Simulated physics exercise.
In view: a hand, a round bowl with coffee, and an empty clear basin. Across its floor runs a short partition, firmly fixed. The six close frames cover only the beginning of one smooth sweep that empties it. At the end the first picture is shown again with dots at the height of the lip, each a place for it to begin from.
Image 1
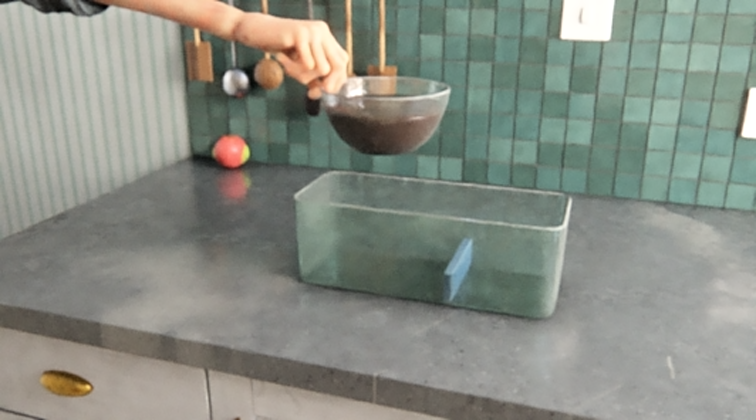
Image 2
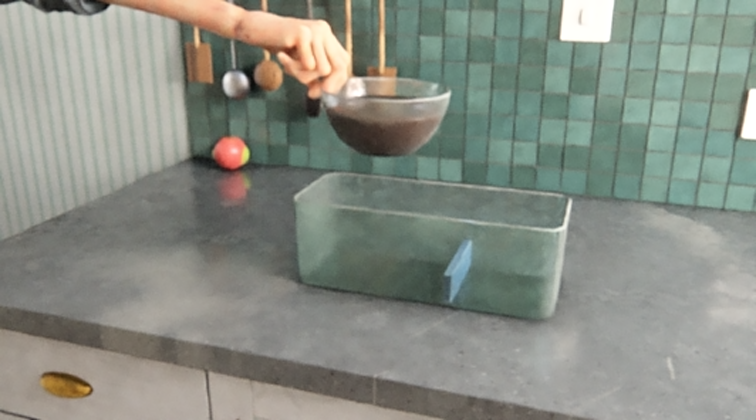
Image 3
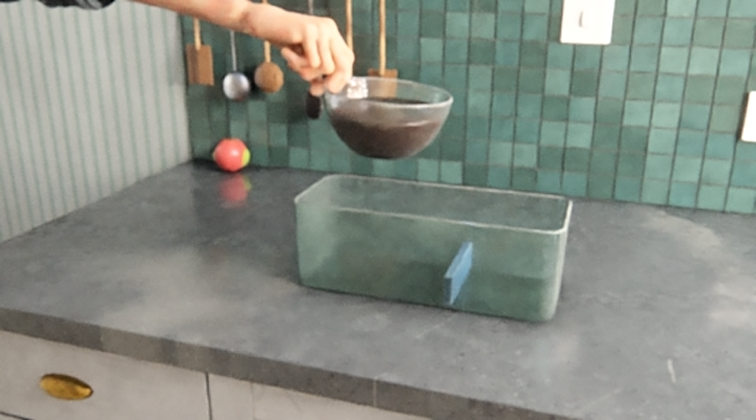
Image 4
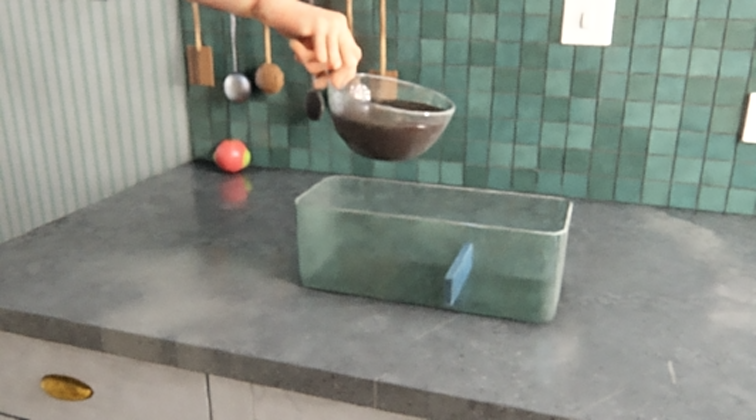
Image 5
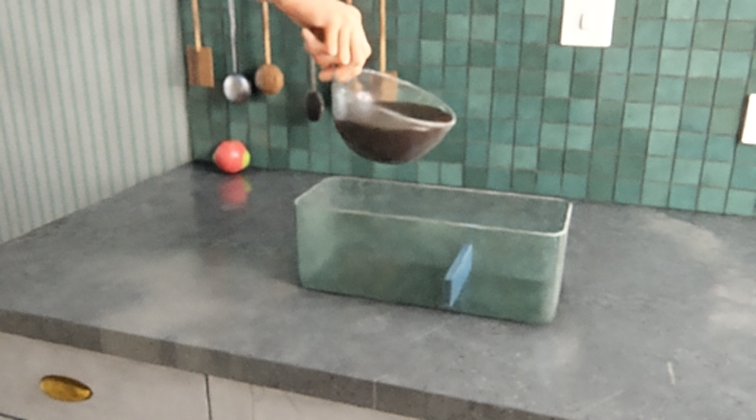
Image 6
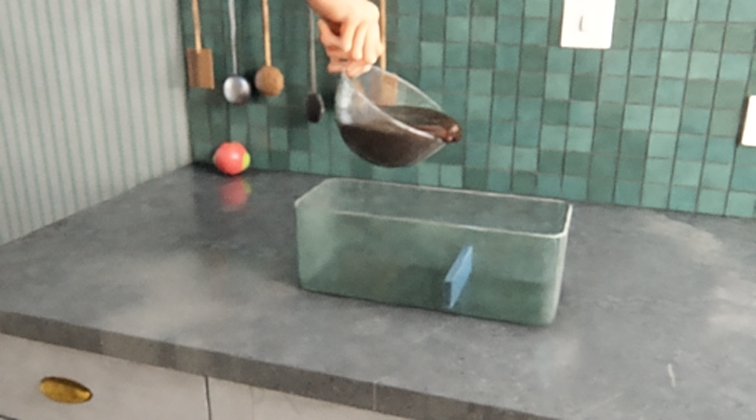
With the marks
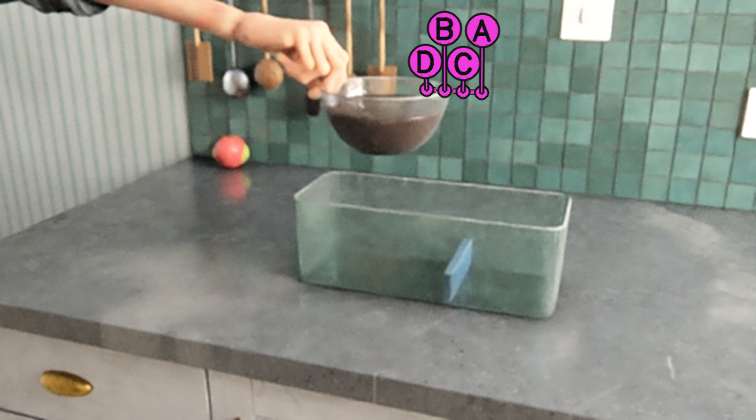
Glass bowl of dark liquid held by a hand above an empty clear basin, tilting rightward until liquid reaches over its lip.
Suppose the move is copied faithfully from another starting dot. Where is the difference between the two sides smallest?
Dot D.
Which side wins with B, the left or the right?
More ends on the right.
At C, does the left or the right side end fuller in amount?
The right side.
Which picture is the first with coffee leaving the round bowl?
Picture 6.
In magenta, A at (481, 92); B at (444, 90); C at (463, 91); D at (426, 89).
With A, about 13 % ends left of the wall and 86 % right of it.
With B, about 32 % ends left of the wall and 68 % right of it.
With C, about 21 % ends left of the wall and 79 % right of it.
With D, about 50 % ends left of the wall and 49 % right of it.
